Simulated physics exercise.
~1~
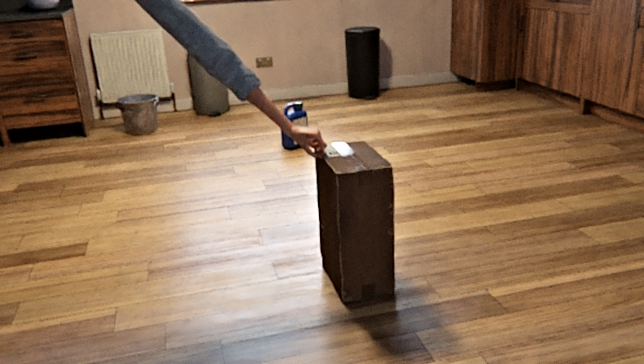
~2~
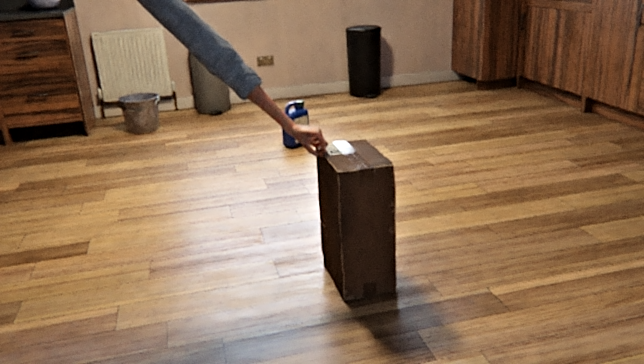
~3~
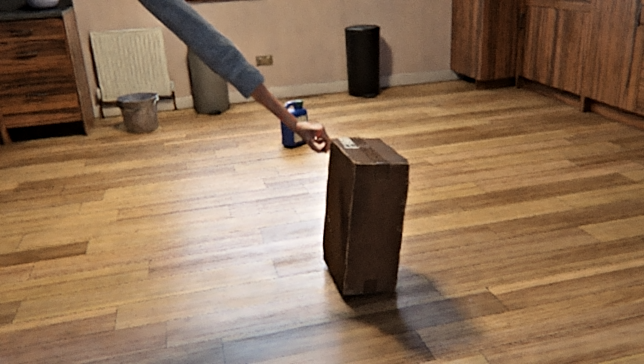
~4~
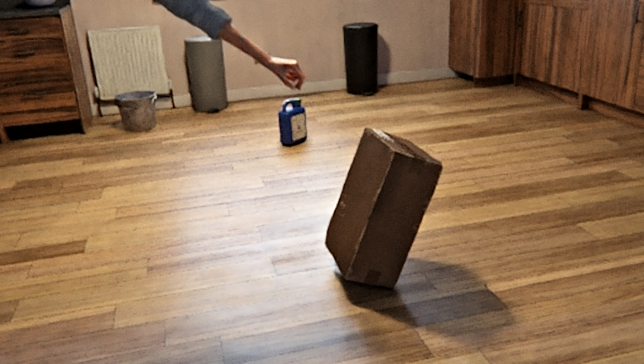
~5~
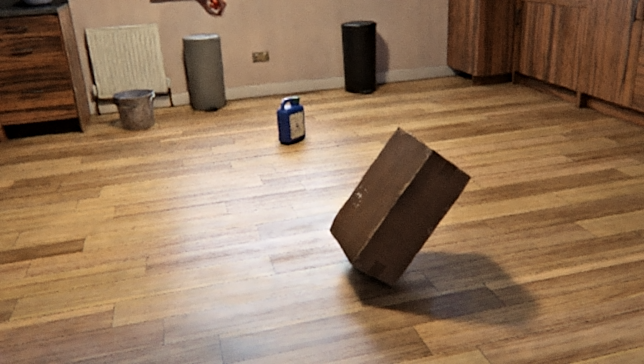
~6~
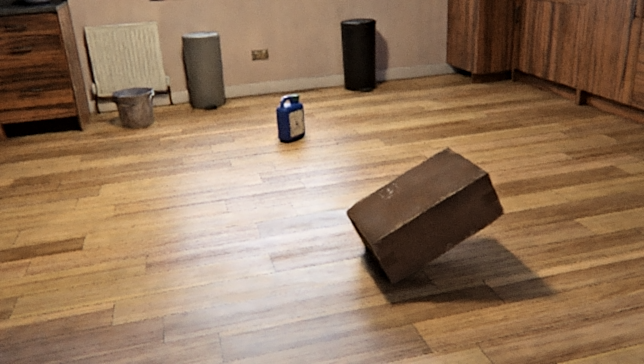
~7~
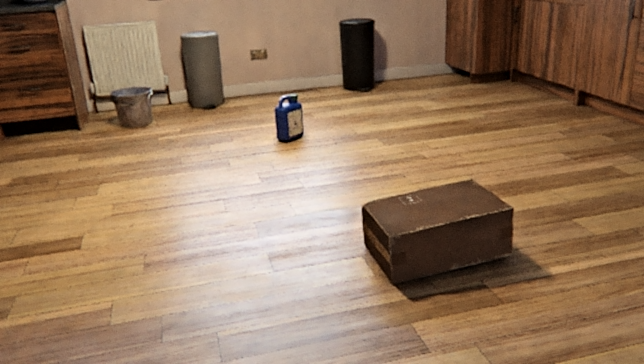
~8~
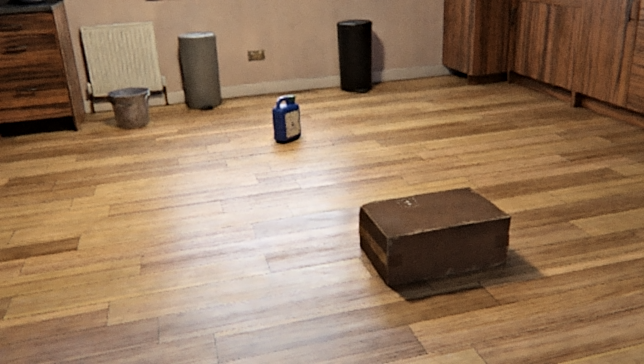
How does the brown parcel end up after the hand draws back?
The brown parcel topples to the right and ends up lying on its side on the wooden floor.
